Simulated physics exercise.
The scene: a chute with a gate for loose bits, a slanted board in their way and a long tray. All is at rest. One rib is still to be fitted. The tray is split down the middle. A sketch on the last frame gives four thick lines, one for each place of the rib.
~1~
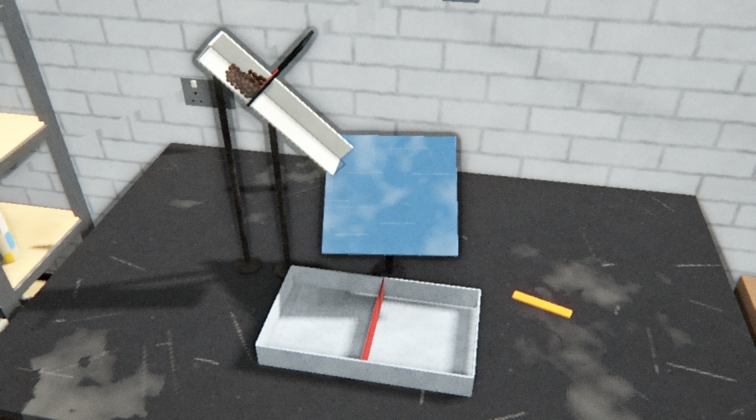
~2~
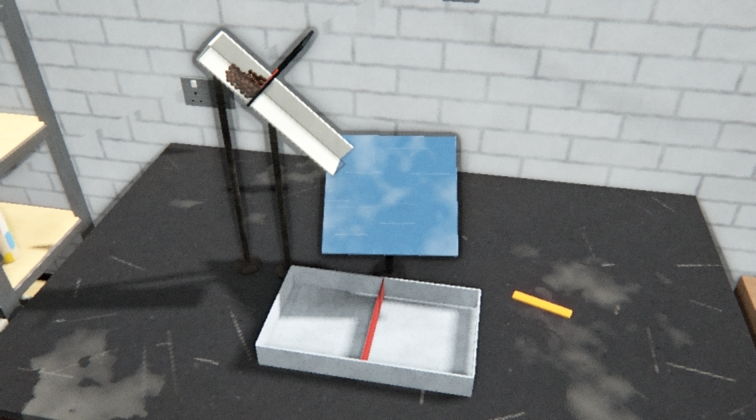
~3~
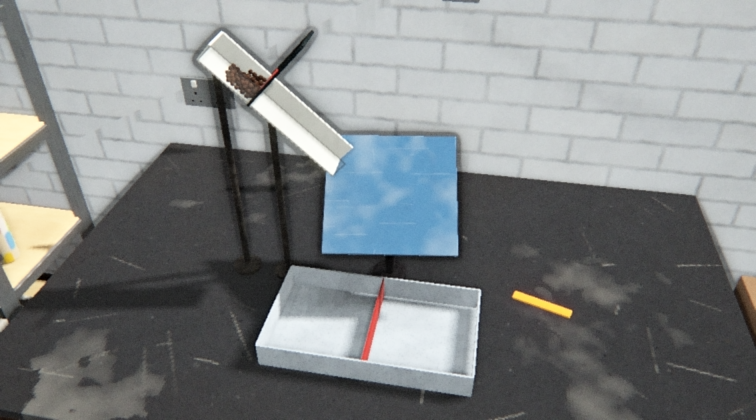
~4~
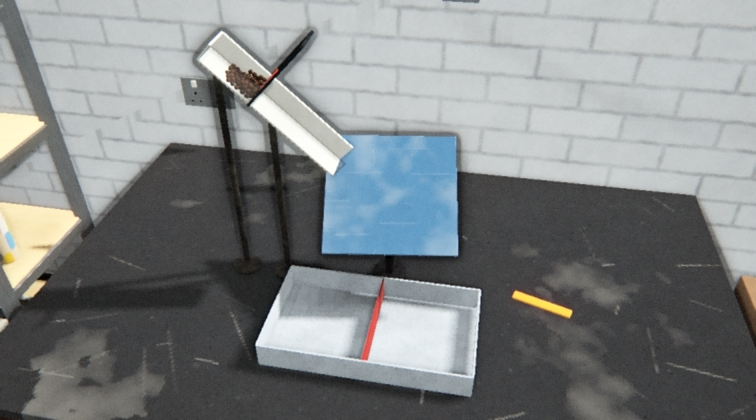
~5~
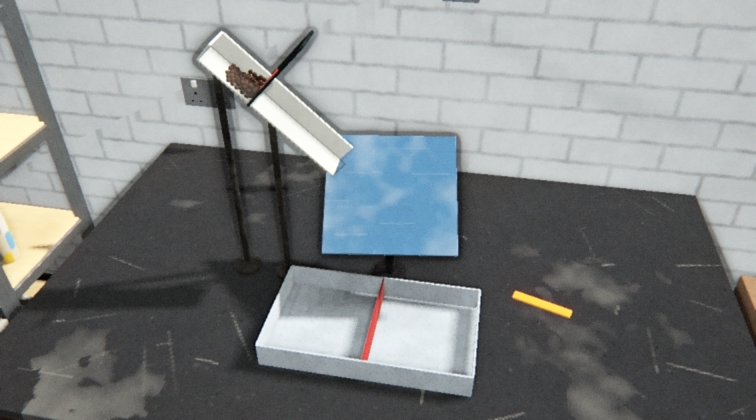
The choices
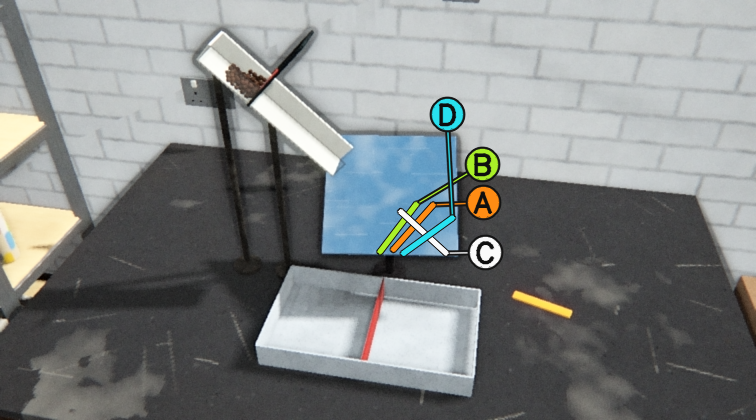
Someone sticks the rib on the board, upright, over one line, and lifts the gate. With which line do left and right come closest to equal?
Take A.
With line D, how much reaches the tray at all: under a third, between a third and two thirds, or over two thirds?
Line D gives over two thirds.
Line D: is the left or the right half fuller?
More lands on the right.
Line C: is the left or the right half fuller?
The right half.
On the marked copy, line A from (433, 204) to (393, 249); line B from (416, 204) to (379, 251); line C from (400, 211) to (446, 253); line D from (452, 217) to (403, 253).
With A, of what is caught, close to half in the left half, close to half in the right.
With B, of what is caught, the bulk in the left half, a small share in the right.
With C, of what is caught, a small share in the left half, all but a few in the right.
With D, of what is caught, a small share in the left half, all but a few in the right.
